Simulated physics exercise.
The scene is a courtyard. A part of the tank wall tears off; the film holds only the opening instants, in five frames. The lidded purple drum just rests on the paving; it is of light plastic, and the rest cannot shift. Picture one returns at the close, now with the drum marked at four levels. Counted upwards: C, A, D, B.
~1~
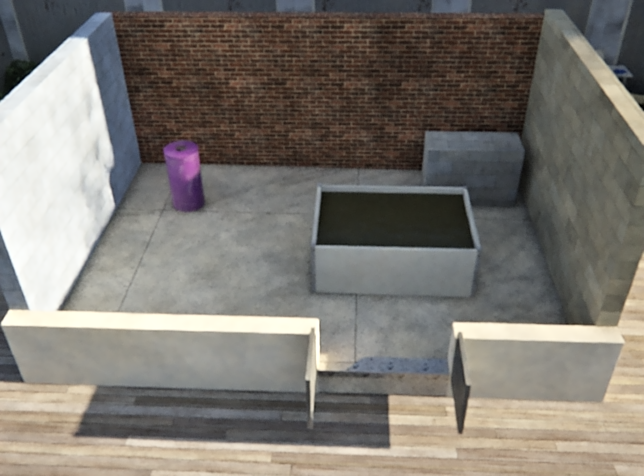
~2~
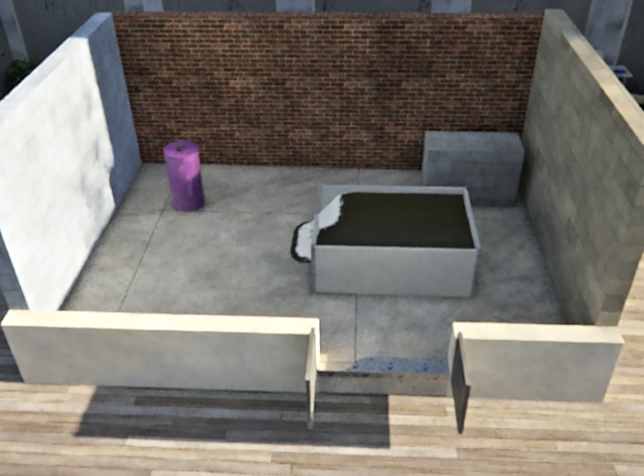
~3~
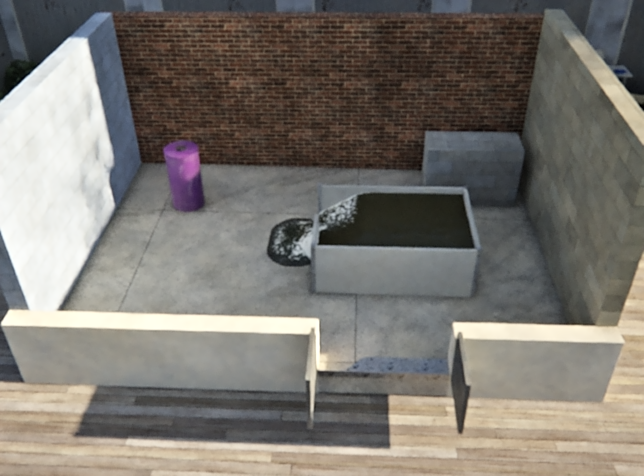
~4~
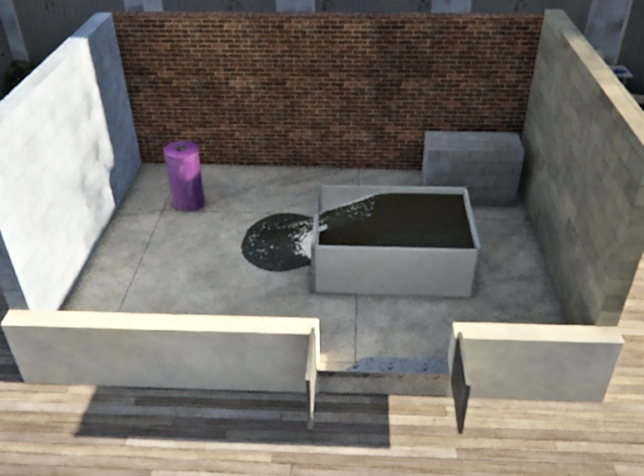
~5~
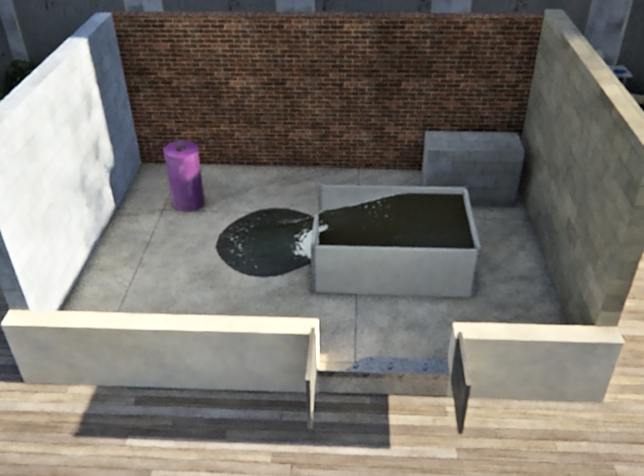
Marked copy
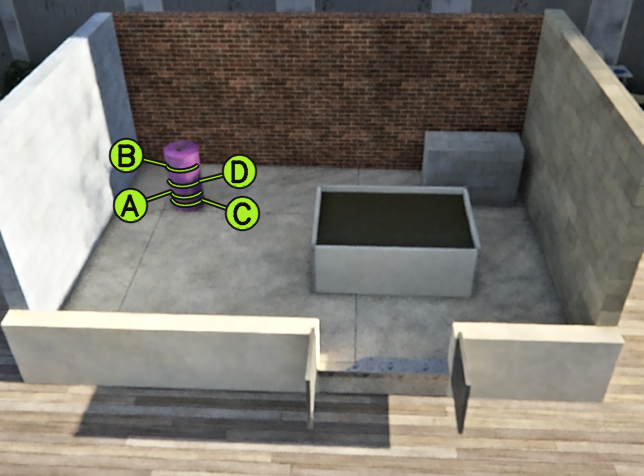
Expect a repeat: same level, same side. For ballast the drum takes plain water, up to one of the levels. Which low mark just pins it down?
That is level A.
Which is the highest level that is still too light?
C.
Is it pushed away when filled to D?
No.
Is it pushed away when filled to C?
Yes.
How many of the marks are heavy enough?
Three of them.
On the marked copy, A at (183, 197); B at (179, 170); C at (184, 205); D at (181, 186); from the bottom up C, A, D, B.
With A, it does not move.
With B, it does not move.
With C, it is pushed about twice its own width away.
With D, it does not move.
